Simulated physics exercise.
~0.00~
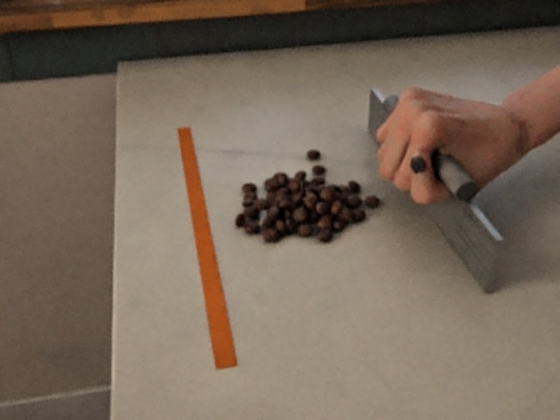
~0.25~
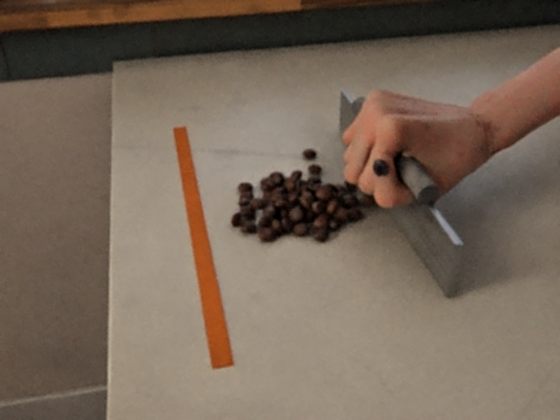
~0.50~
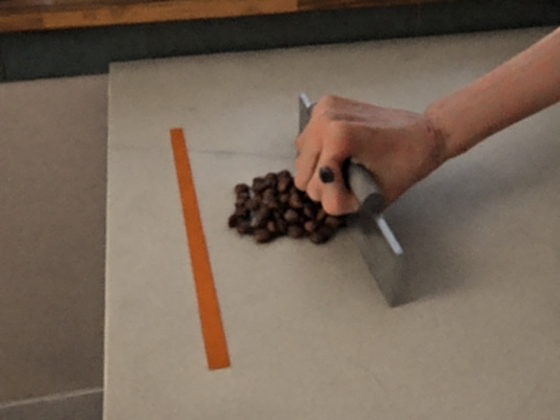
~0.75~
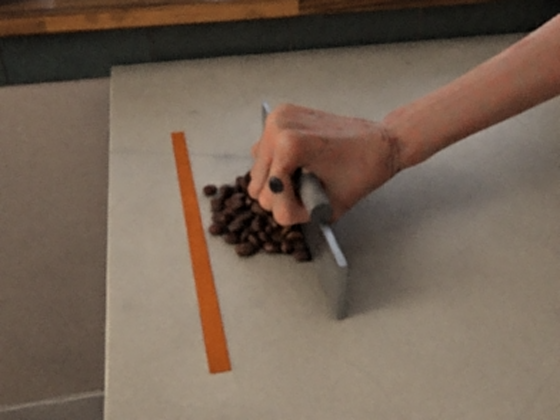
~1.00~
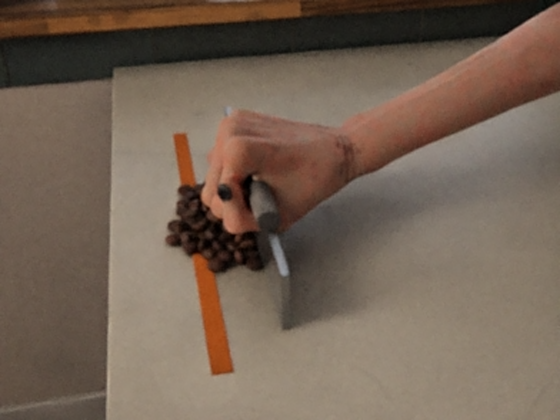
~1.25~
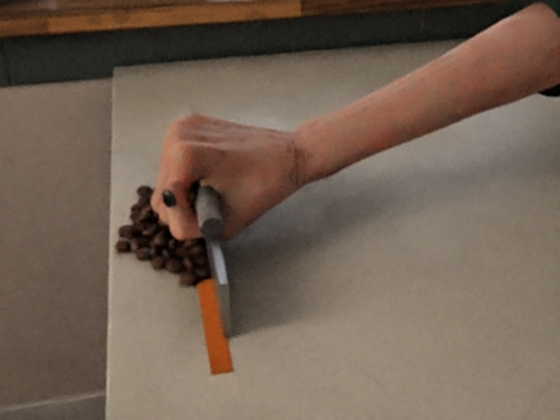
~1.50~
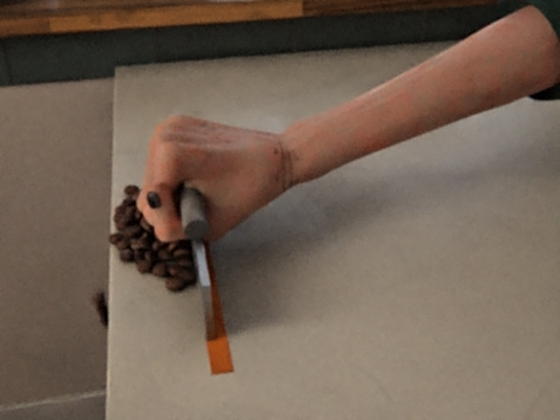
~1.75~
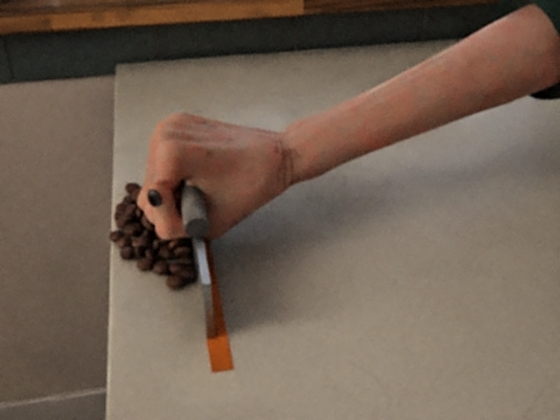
A hand gripping a metal scraper swept leftward across a pale table, pushing a small heap of dark brown beans over a strip of orange tape, then stopped at the tape with most of the beans still bunched near the table's left edge.
